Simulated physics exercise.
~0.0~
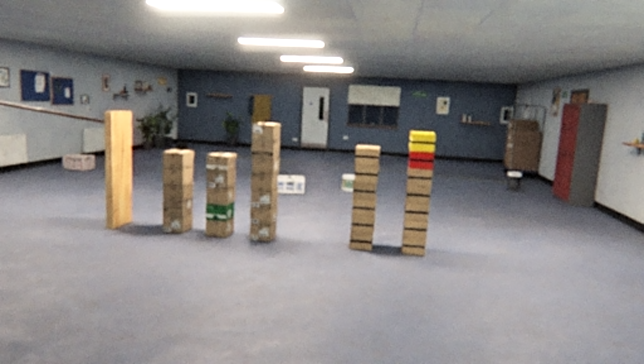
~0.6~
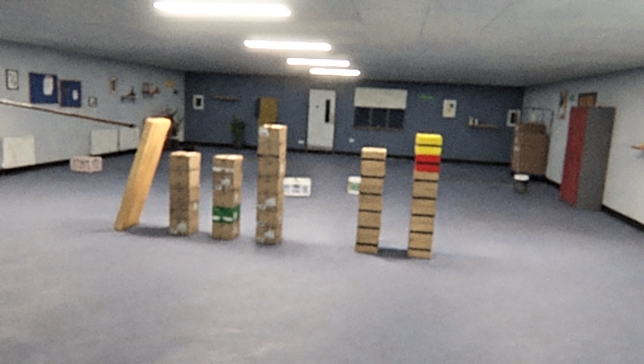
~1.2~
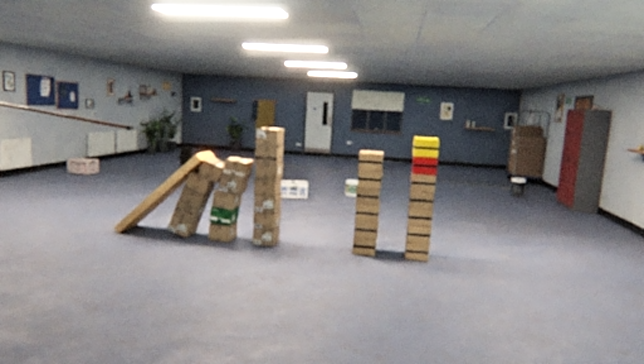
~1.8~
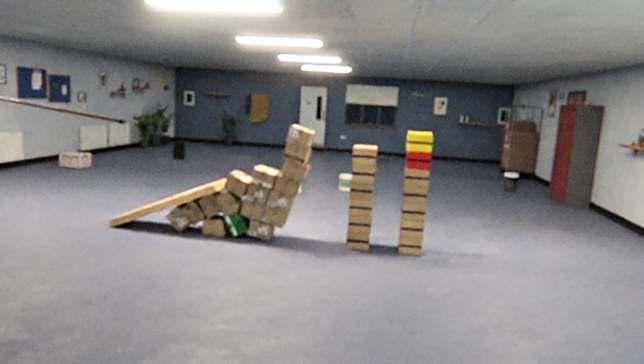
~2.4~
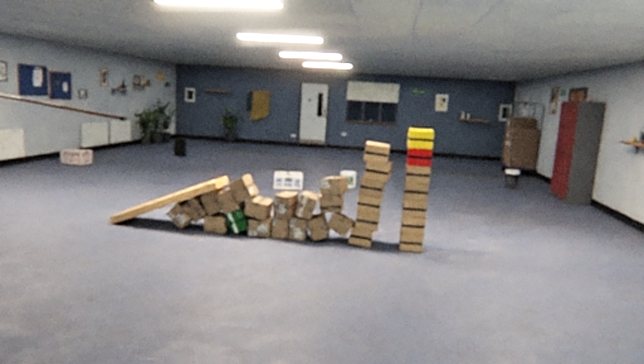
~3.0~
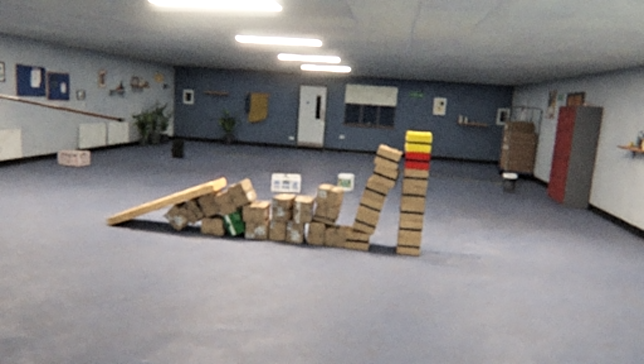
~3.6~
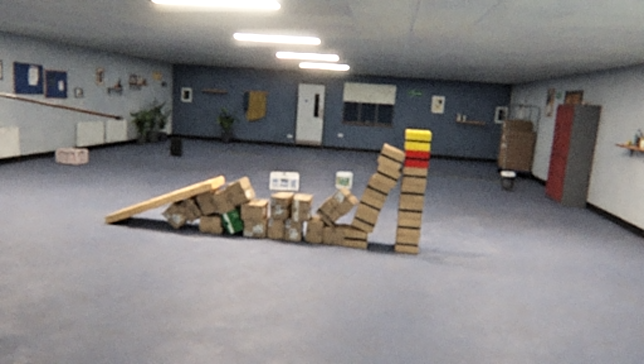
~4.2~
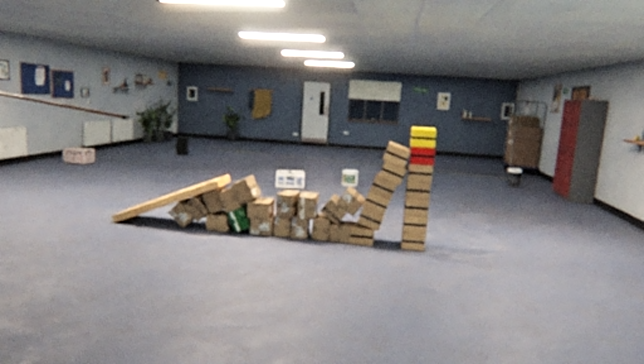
A tall board tipped to the right into a row of box stacks, knocking down the first three in a heap and leaving the fourth leaning against the last, which stayed standing with its red and yellow boxes still on top.
